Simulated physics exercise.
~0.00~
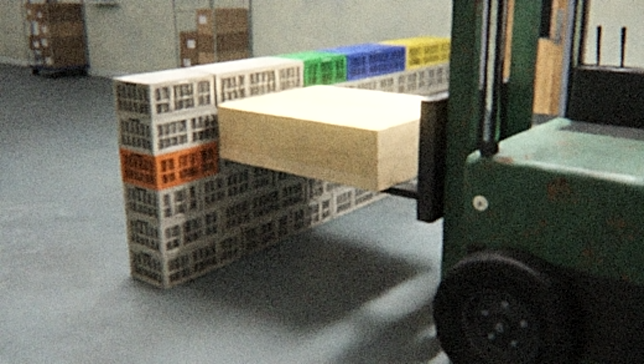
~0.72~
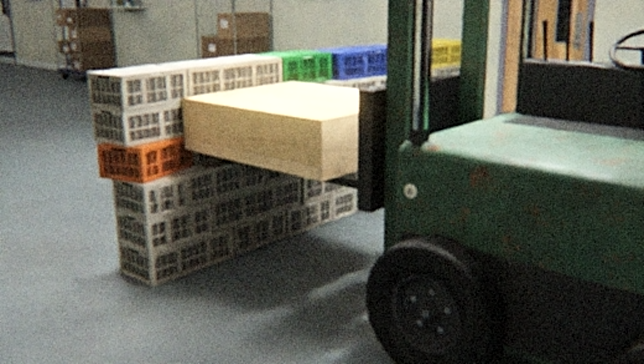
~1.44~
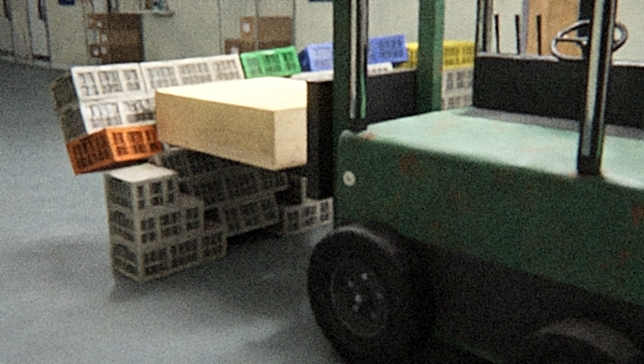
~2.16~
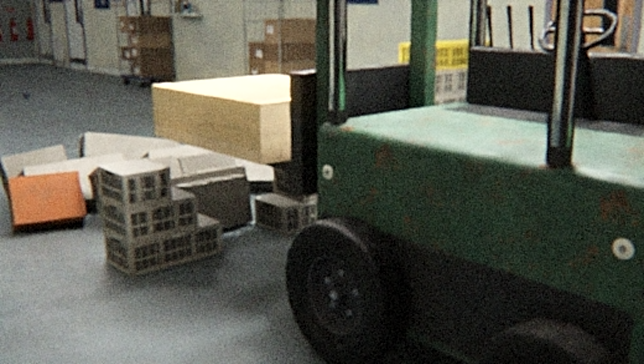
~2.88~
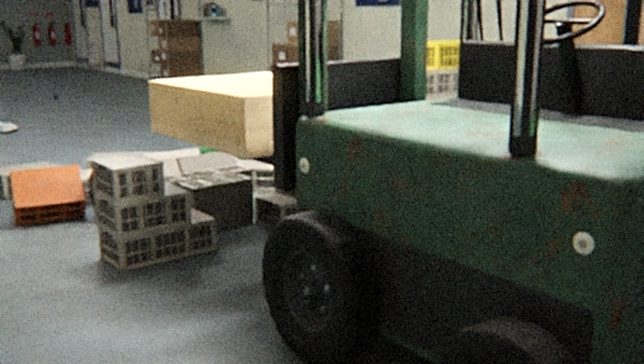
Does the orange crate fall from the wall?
Yes, the orange crate falls. It tips over with the upper part of the wall and ends up on the floor to the left of the low stack that stays standing.
